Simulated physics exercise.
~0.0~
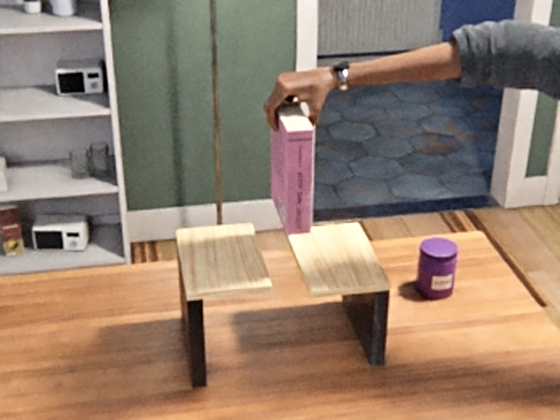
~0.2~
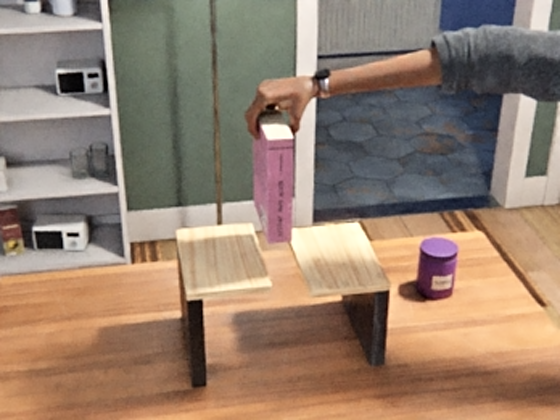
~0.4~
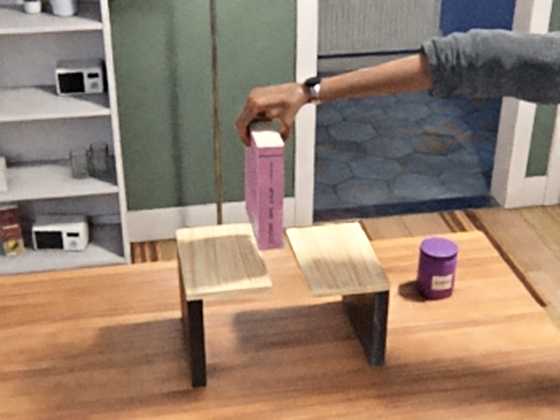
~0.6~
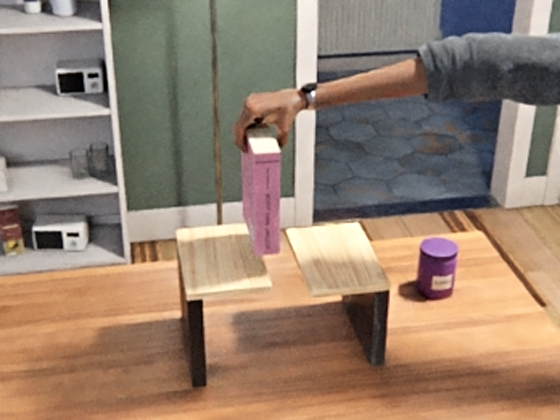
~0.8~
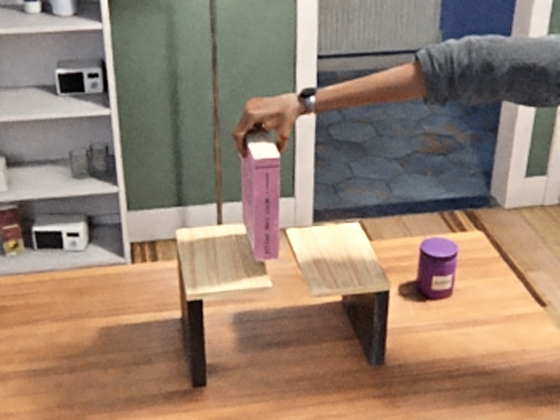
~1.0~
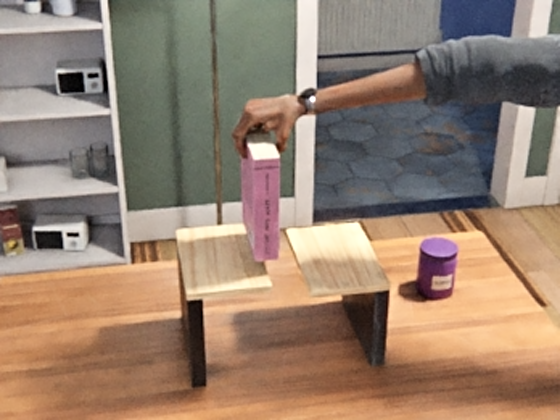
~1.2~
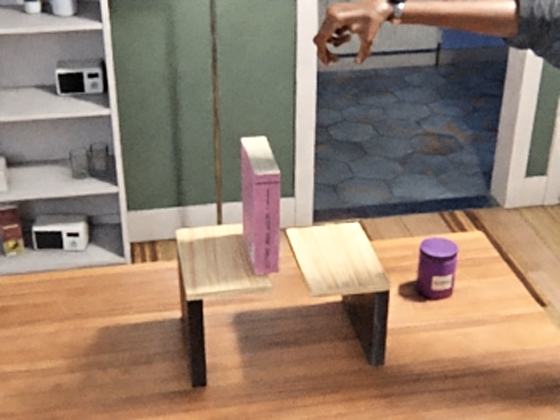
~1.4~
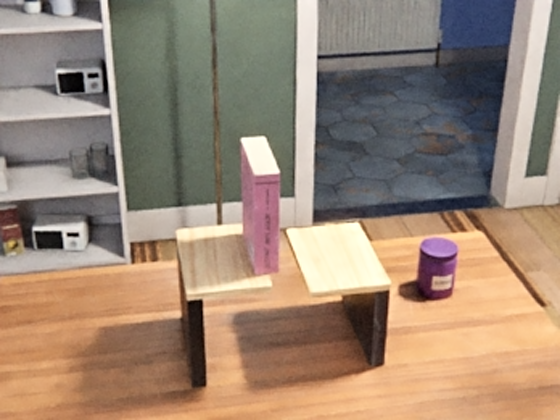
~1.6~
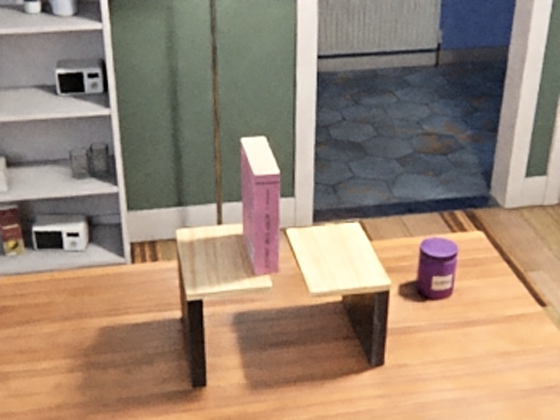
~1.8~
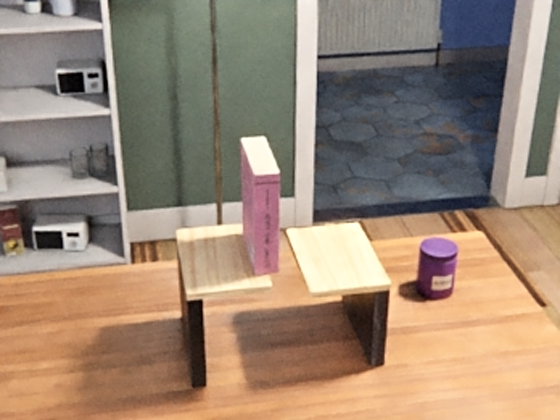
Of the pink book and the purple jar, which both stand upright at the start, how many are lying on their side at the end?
None of them are. The pink book and the purple jar are both still upright at the end.
